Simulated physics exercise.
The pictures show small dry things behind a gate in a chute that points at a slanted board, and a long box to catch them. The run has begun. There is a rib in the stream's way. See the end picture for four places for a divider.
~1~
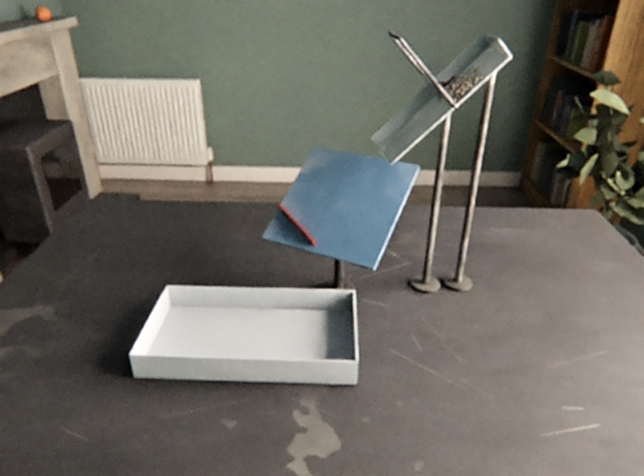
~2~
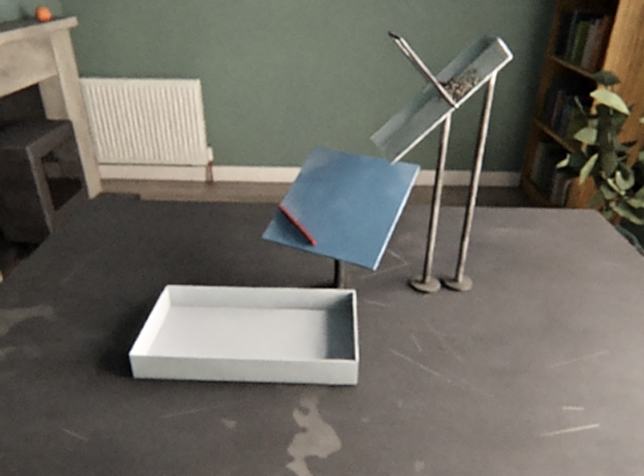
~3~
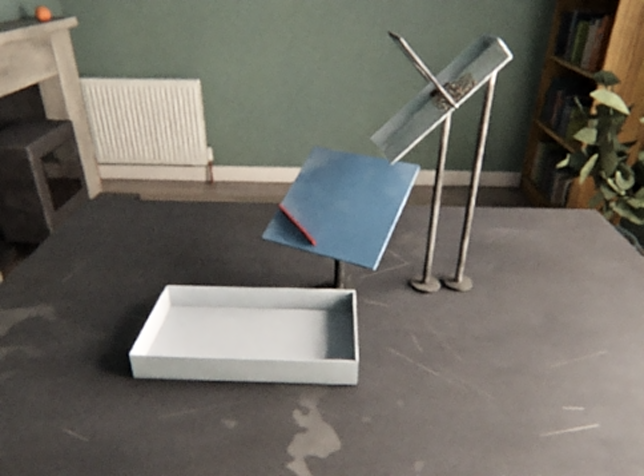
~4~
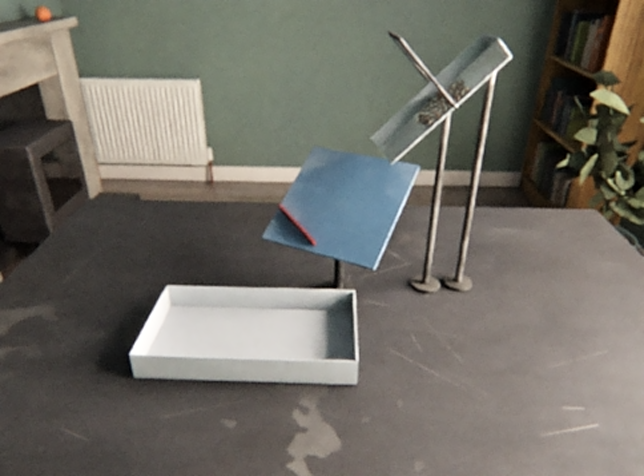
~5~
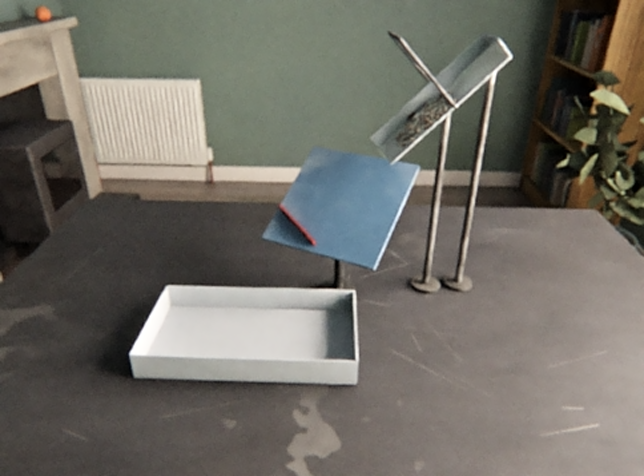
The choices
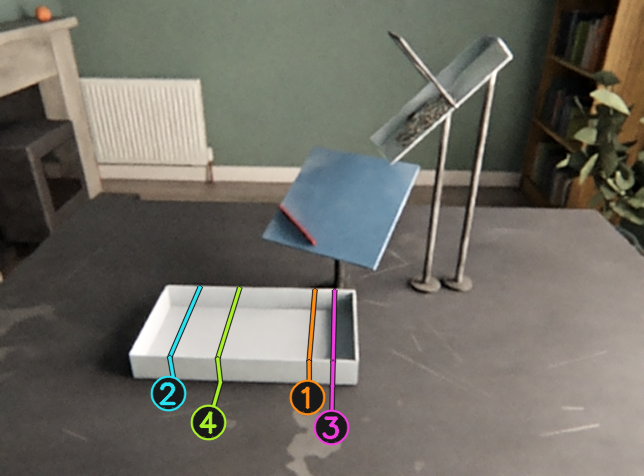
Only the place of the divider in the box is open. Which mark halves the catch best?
1 works best here.
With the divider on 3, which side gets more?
The left side.
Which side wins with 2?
More lands on the right.
On the marked copy, line 1 crosses the front rim at (309, 360); line 2 crosses the front rim at (170, 356); line 3 crosses the front rim at (333, 361); line 4 crosses the front rim at (217, 357).
Choosing 1, of what is caught, about a quarter on the left of the divider, most on the right.
Choosing 2, of what is caught, a stray few on the left of the divider, nearly all on the right.
Choosing 3, of what is caught, nearly all on the left of the divider, a stray few on the right.
Choosing 4, of what is caught, a stray few on the left of the divider, nearly all on the right.
